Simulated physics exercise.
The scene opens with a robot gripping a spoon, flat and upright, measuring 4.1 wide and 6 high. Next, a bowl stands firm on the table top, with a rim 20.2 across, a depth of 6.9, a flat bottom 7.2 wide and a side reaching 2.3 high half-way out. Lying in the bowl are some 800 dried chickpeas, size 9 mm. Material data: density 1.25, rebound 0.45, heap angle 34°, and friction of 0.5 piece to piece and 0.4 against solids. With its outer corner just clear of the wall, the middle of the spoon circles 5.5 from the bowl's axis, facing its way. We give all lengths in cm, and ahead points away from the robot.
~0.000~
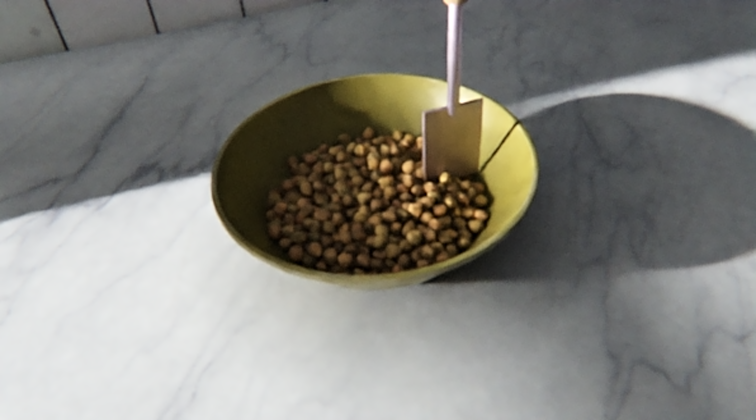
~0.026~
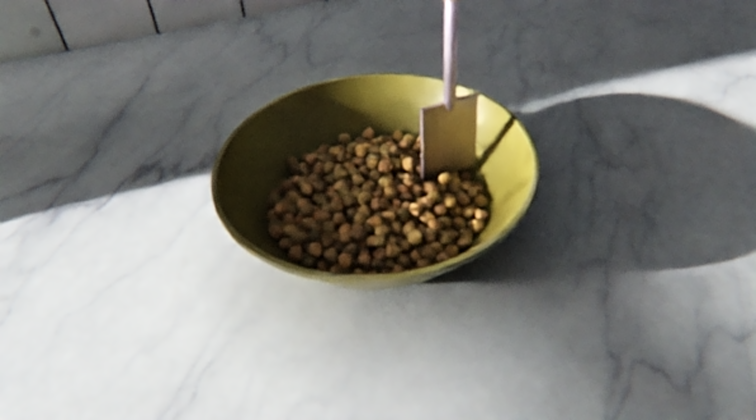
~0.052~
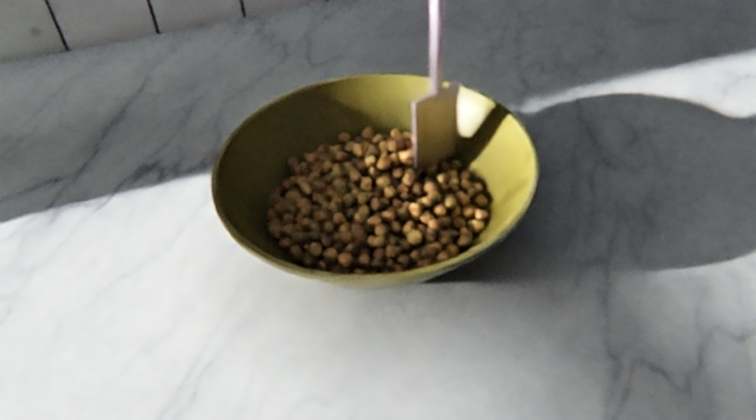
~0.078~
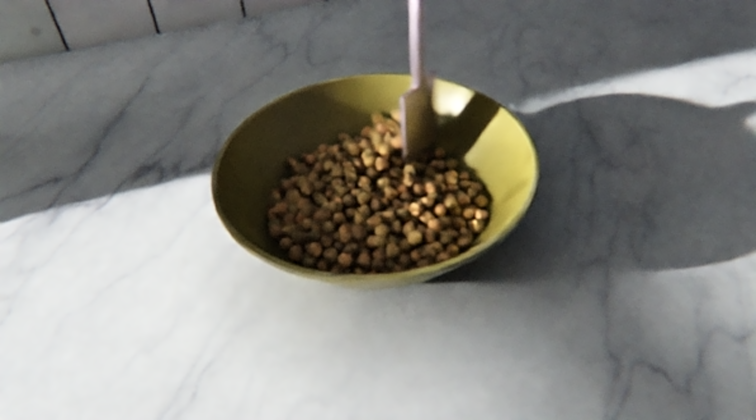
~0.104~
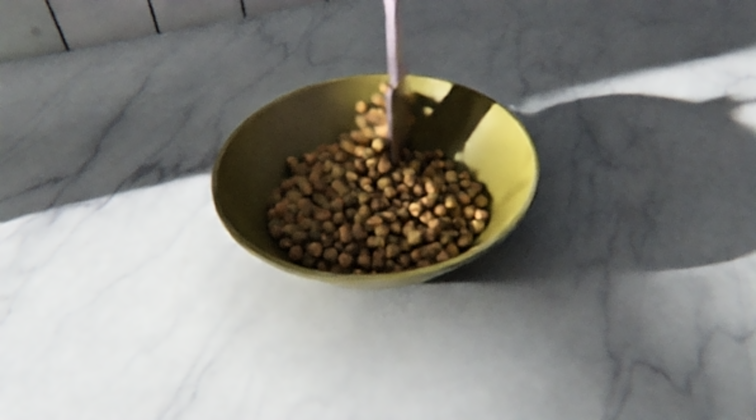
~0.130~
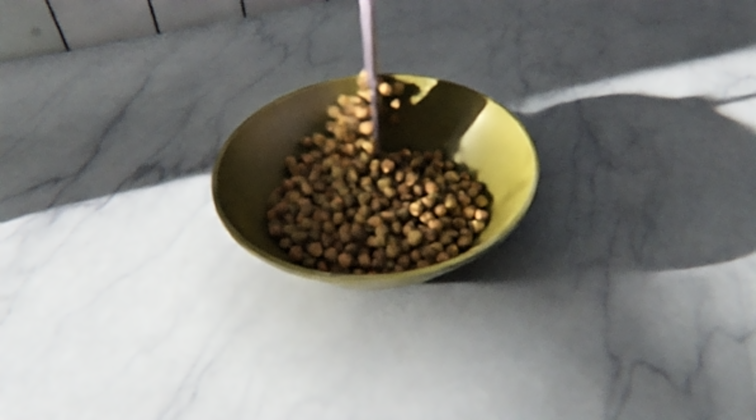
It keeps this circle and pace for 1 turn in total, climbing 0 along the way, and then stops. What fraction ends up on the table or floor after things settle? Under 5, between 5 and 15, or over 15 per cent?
Between 5 and 15 per cent.
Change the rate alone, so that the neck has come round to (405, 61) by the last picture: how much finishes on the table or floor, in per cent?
I'd say near 0 per cent.
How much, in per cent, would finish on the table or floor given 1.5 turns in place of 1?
I'd expect some 10 per cent.
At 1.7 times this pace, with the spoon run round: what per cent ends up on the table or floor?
I'd put it near 25 %.
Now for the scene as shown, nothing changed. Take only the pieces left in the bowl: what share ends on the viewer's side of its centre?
Some 45 per cent.
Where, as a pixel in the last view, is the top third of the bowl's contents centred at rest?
Looks like roughly (395, 172) to me.
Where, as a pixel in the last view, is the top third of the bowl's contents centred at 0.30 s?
About (343, 215).
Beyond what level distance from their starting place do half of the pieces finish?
About 1 cm.
By 0.30 s, 182° round, highest piece 9 above the table; 794 in the bowl, 1 on the table or floor, 9 in flight or on the tool.
By 0.47 s, 292° round, highest piece 9 above the table; 772 in the bowl, 21 on the table or floor, 11 in flight or on the tool.
By 0.76 s, 0° round, highest piece 7 above the table; 744 in the bowl, 58 on the table or floor, 2 in flight or on the tool.
By 1.46 s, 0° round, highest piece 6 above the table; 744 in the bowl, 60 on the table or floor.
Final count, 744 in the bowl, 60 on the table or floor. That is 7 % on the table or floor.
